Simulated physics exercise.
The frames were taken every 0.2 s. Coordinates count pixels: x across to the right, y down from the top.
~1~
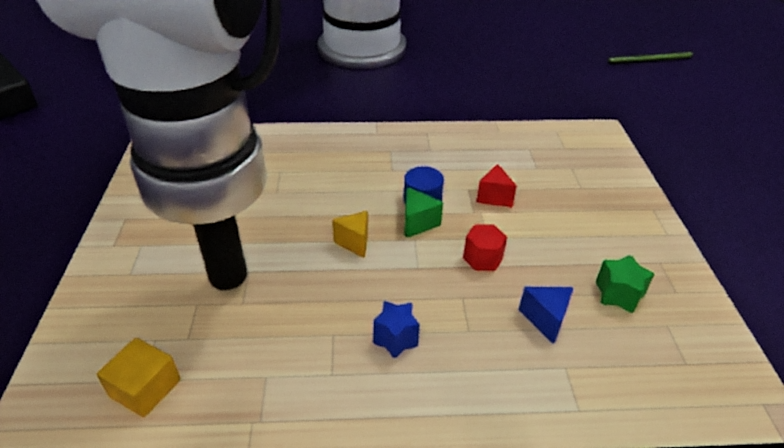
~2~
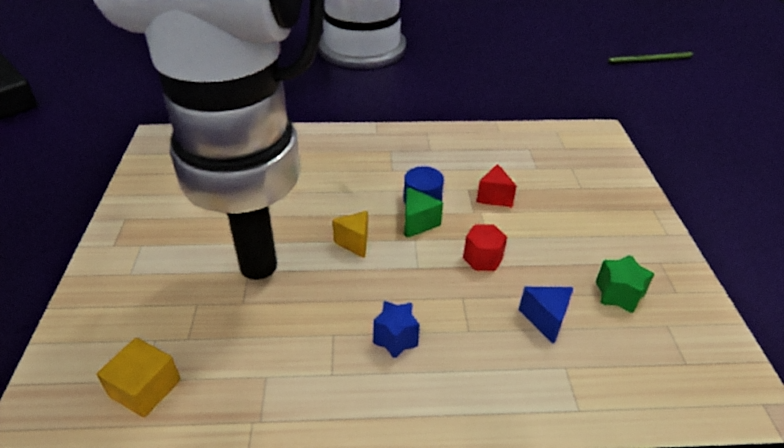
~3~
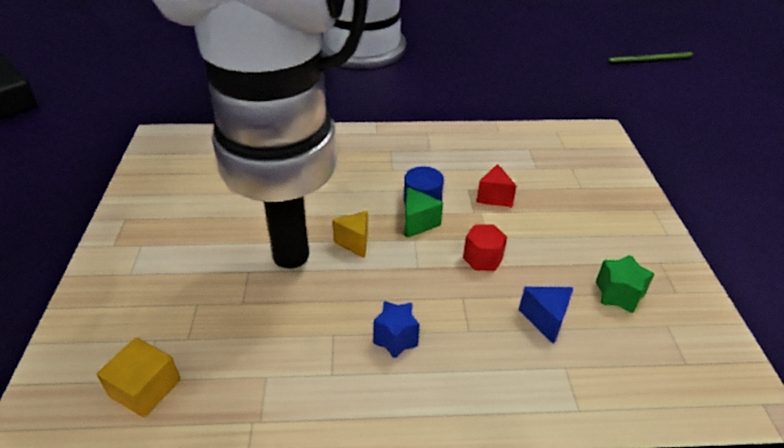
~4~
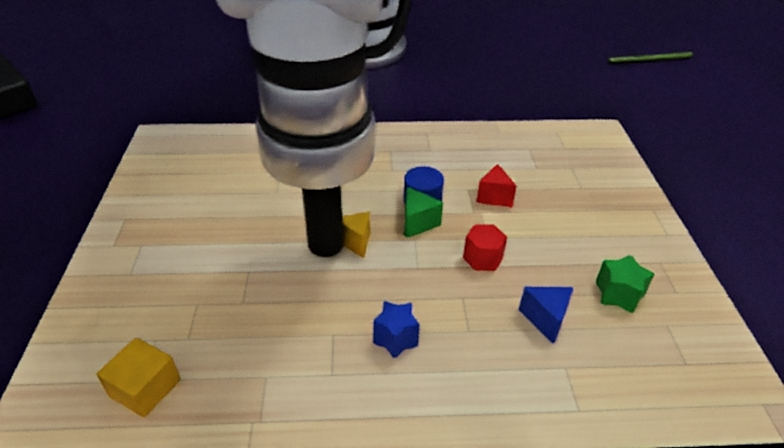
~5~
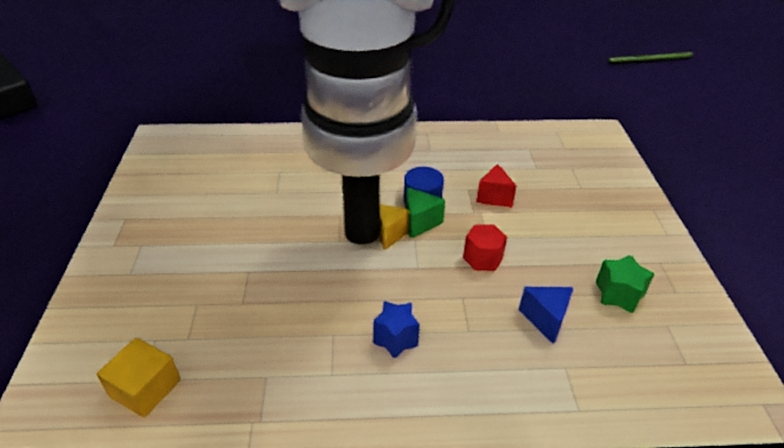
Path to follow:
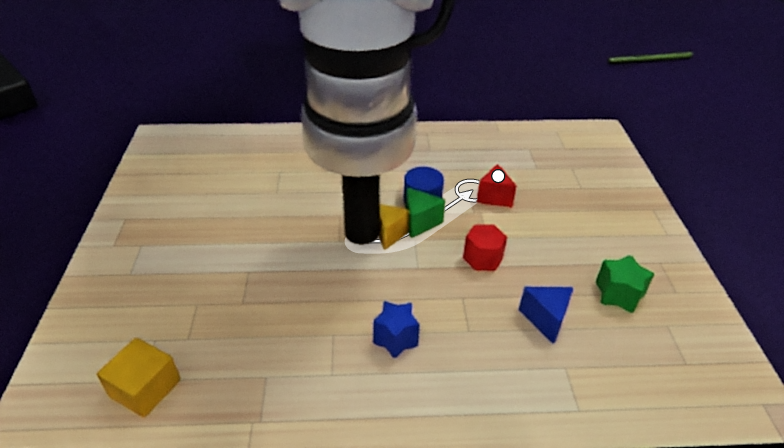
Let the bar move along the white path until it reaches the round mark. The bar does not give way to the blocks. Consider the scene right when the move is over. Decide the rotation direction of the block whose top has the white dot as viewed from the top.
Watching from overhead, you'd notice the block whose top has the white dot rotating clockwise.
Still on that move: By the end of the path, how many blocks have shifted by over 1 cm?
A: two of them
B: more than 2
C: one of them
B: More than 2.
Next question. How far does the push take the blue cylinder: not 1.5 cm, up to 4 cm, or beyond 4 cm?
It falls in the 1.5 to 4 cm band.
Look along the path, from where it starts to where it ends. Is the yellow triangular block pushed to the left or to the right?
Towards the right-hand side.
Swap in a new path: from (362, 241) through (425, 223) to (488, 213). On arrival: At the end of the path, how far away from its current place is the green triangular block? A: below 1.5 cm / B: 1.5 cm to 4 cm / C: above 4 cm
C
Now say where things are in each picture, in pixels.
The first picture shows lower end of the bar at (228, 276), tops of blocks, yellow triangular block at (354, 221), green triangular block at (419, 201), blue cylinder at (424, 177), red hexagon at (487, 236), red triangular block at (498, 176).
The second picture shows bar at (259, 267), blocks as before.
The third picture shows bar at (291, 256), blocks as before.
The fourth picture shows bar at (326, 245), blocks as before.
The fifth picture shows bar at (362, 233), yellow triangular block at (390, 213), green triangular block at (422, 200), blue cylinder at (424, 177), red hexagon at (487, 236), red triangular block at (498, 176).
The drawn path runs from (362, 241) through (409, 233) and (442, 211) to (472, 190); the dot is on the red triangular block.
The first path, step by step. One third of the way, bar at (410, 225); yellow triangular block at (439, 208); green triangular block at (448, 194), turned 65° anticlockwise.
Two thirds of the way, bar at (444, 203); yellow triangular block at (474, 191); green triangular block at (477, 177), turned 60° anticlockwise; blue cylinder at (429, 168); red triangular block at (510, 173), turned 20° clockwise.
At the end, bar at (474, 183); yellow triangular block at (502, 174), turned 20° clockwise; green triangular block at (503, 158), turned 55° anticlockwise; blue cylinder at (431, 164); red hexagon not moved; red triangular block at (531, 168), turned 75° clockwise.
